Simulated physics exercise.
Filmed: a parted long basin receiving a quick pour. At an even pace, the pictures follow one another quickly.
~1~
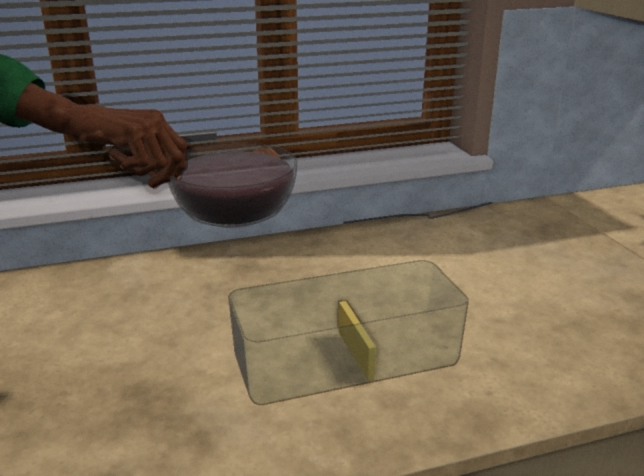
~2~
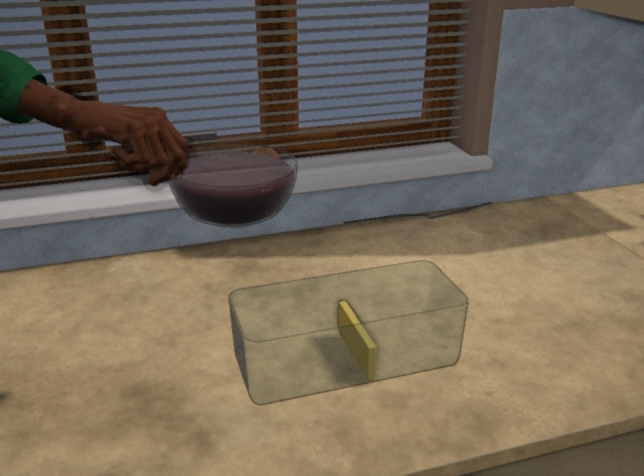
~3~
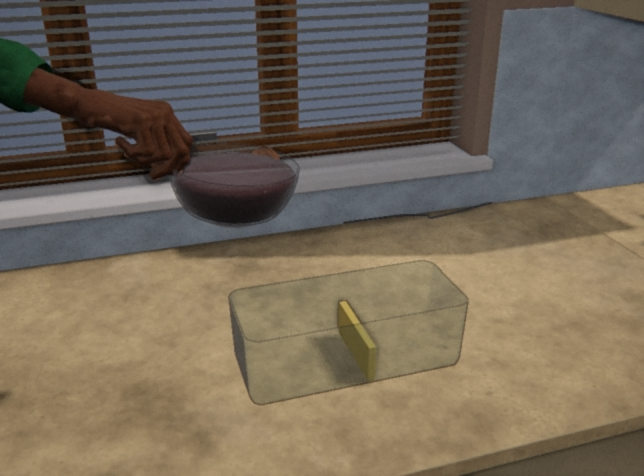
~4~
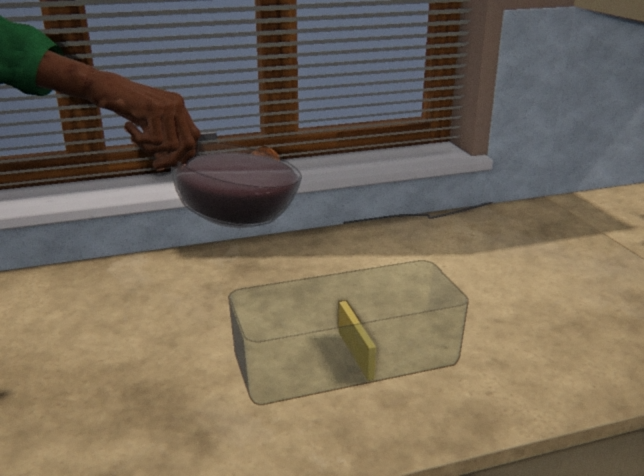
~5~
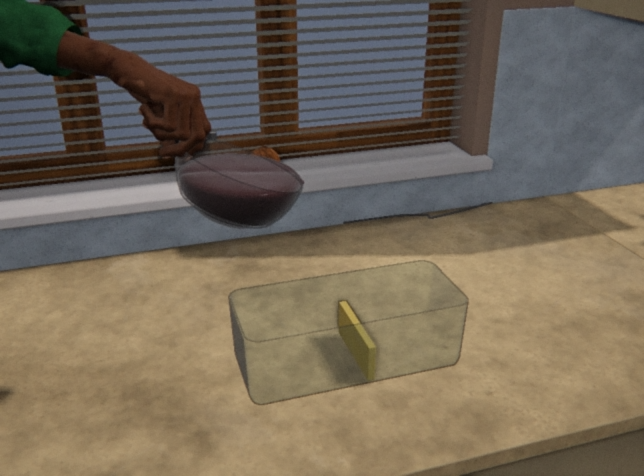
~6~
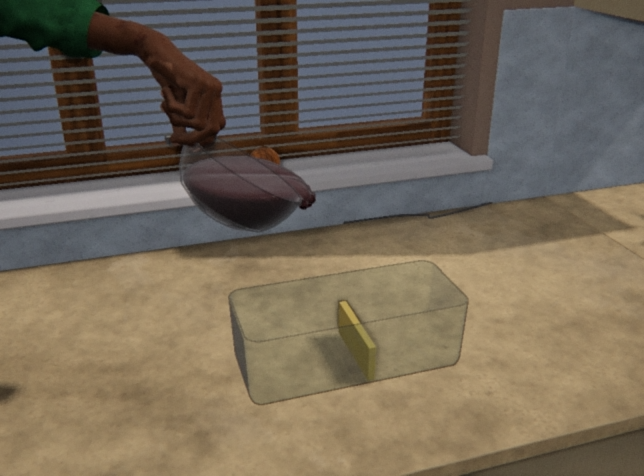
The footage shows a hand in a green sleeve holding a clear bowl of dark liquid above a countertop, near a transparent basin with a yellow divider, then tilting the bowl rightward until some liquid passes over its rim.
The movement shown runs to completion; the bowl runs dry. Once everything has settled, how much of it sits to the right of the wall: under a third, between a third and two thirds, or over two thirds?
Once it settles, the part right of the wall is below a third, I'd say.
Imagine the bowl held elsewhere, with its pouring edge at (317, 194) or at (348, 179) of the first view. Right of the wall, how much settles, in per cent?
35 and 70 in a hundred.
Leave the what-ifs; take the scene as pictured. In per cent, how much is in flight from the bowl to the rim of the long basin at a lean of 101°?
50 per cent.
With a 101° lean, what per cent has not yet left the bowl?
Near 5 percent is still in there.
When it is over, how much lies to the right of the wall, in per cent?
20 % or thereabouts.
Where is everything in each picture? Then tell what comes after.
The first frame shows tilt 0°; pouring edge (294, 158); surface from (169, 177) to (291, 164); the long basin's rim runs from (236, 317) to (450, 281); the wall's top is at (357, 324).
The second frame shows tilt 2°; pouring edge (294, 160); surface from (170, 176) to (291, 165).
The third frame shows tilt 6°; pouring edge (296, 164); surface from (171, 174) to (293, 167).
The fourth frame shows tilt 14°; pouring edge (298, 172); surface from (175, 172) to (295, 169).
The fifth frame shows tilt 23°; pouring edge (299, 182); surface from (178, 173) to (299, 176); 3 per cent is over the edge.
The sixth frame shows tilt 35°; pouring edge (297, 195); surface from (182, 176) to (290, 182); 11 per cent is over the edge.
A moment on, the tilt is 101° and 7 per cent is still to pour, 27 is left of the wall and 17 right of it.
Next, the tilt is 118° and 0 per cent is still to pour, 66 is left of the wall and 19 right of it.
Then the tilt is 118° and 0 per cent is still to pour, 67 is left of the wall and 21 right of it.
Later the tilt is 118° and 0 per cent is still to pour, 67 is left of the wall and 21 right of it.
Finally, 67 per cent lies left of the wall, 21 right of it and 12 outside.
